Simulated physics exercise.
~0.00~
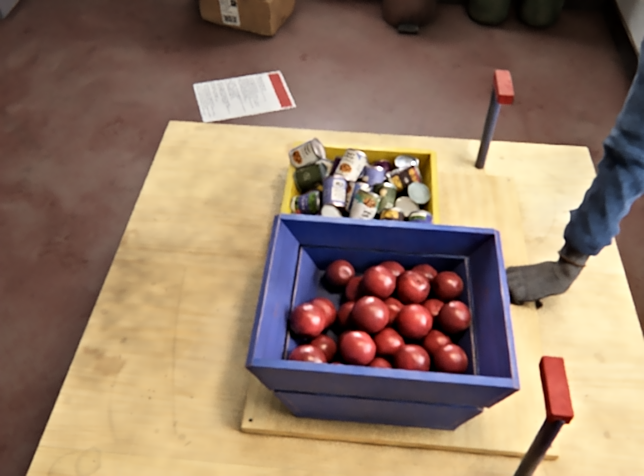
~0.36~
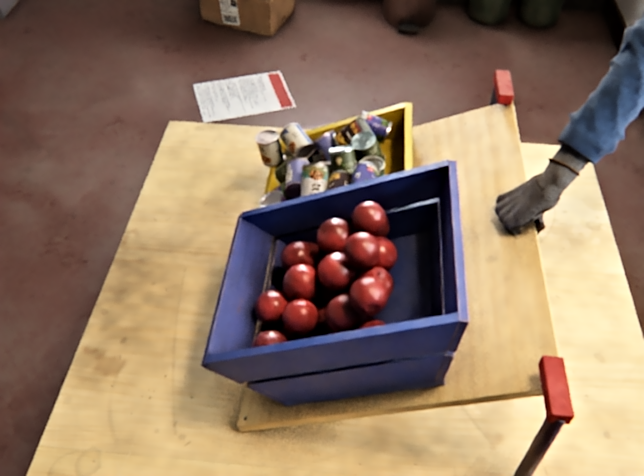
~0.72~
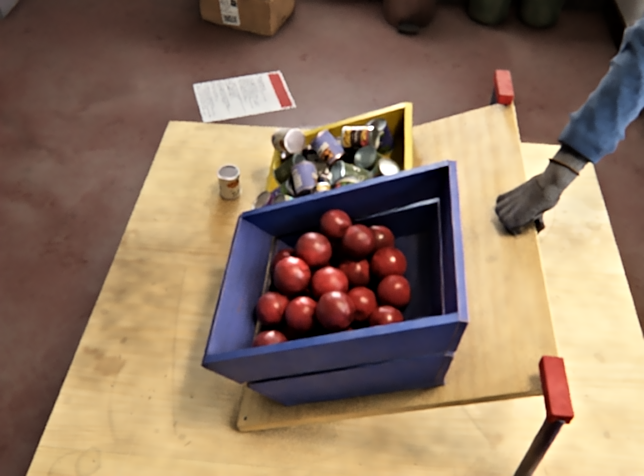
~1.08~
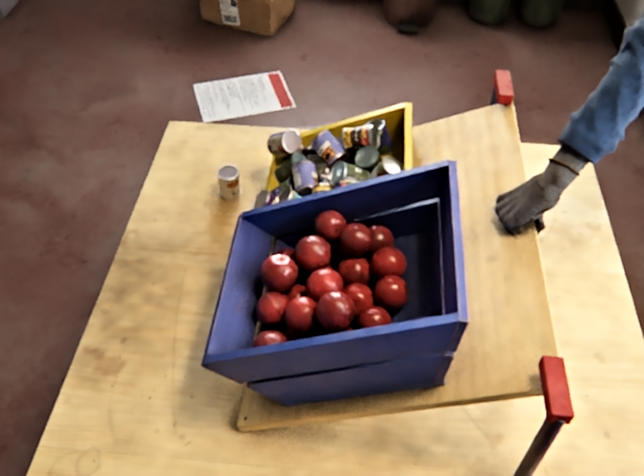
At the start, a blue tote of red apples and a yellow tote of small tins sit on a board on a wooden table, with a gloved hand at the right edge. The board then tilts up on the right until it meets two red stops, the hand resting on it. Both totes tip to the left with it, and the apples and tins shift toward the lower side. One tin leaves the yellow tote and comes to stand on the table to the left. At the end the board stays tilted, with every apple still inside the blue tote.
